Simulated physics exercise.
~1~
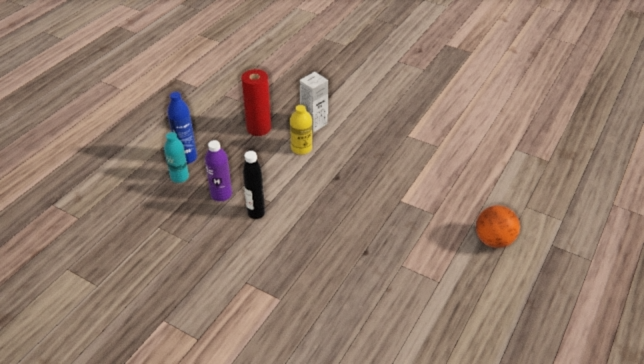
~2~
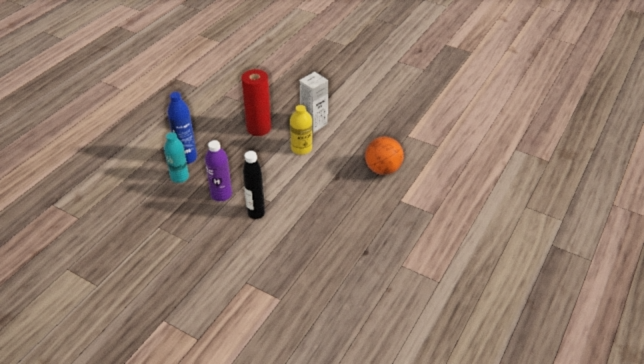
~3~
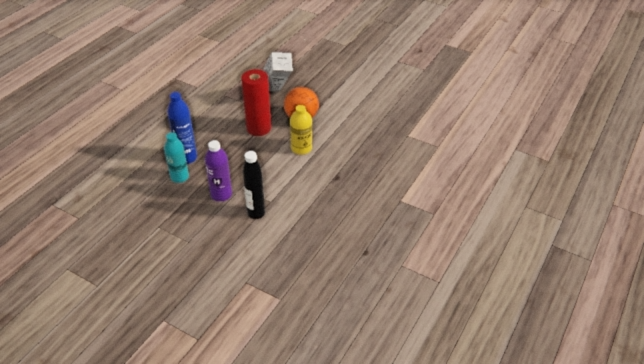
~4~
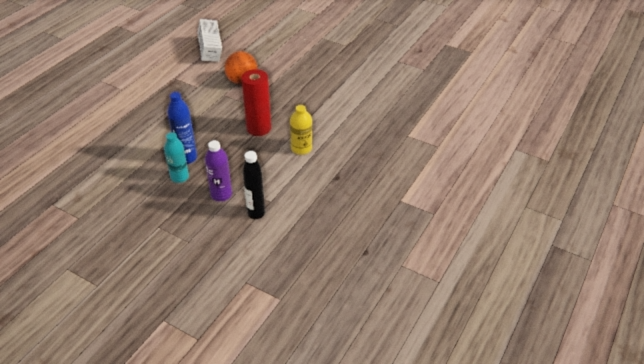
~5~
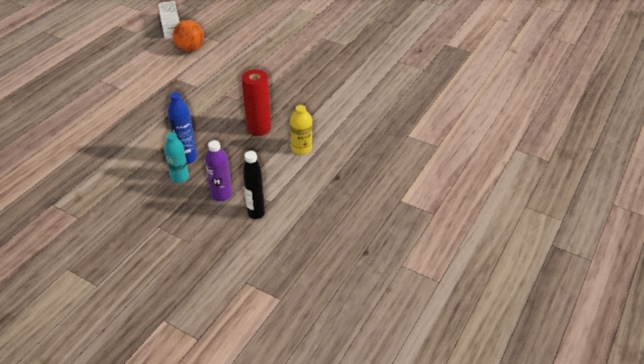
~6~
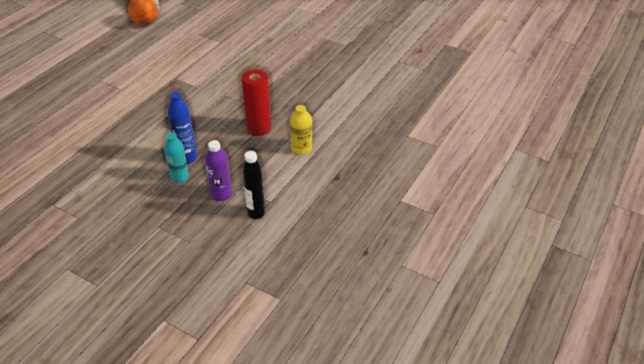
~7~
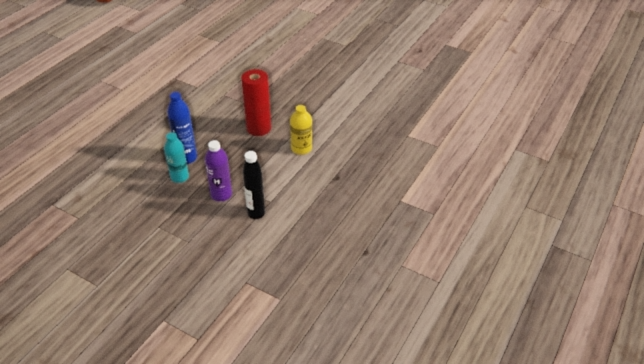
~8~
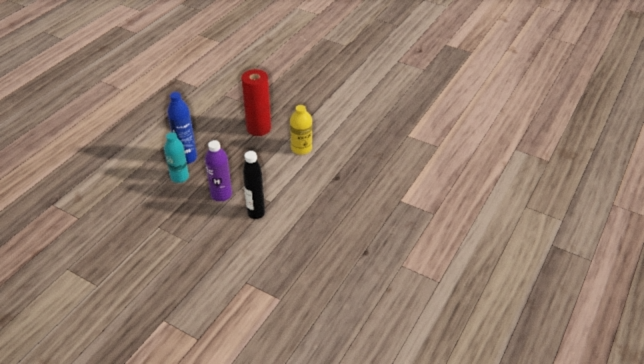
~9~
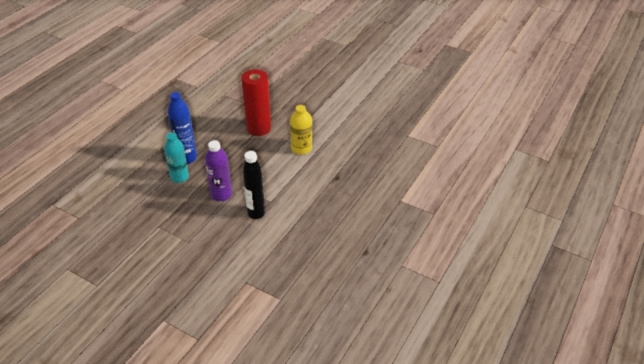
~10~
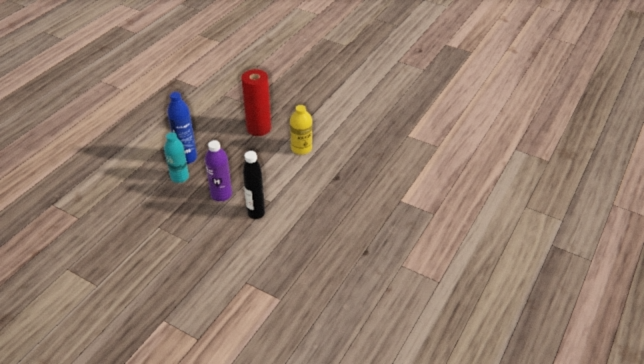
At the start, an orange ball sits to the right of a cluster of bottles, a red roll and a white carton on a wooden floor. The ball rolls left and up toward the back of the group and reaches the carton, which is pushed away, leaning. Passing behind the yellow bottle and the red roll, the ball keeps rolling as the carton slides ahead on its side toward the upper left. The carton leaves view at the top, and the ball soon follows. The purple, black, blue, turquoise and yellow bottles and the red roll remain standing in place.
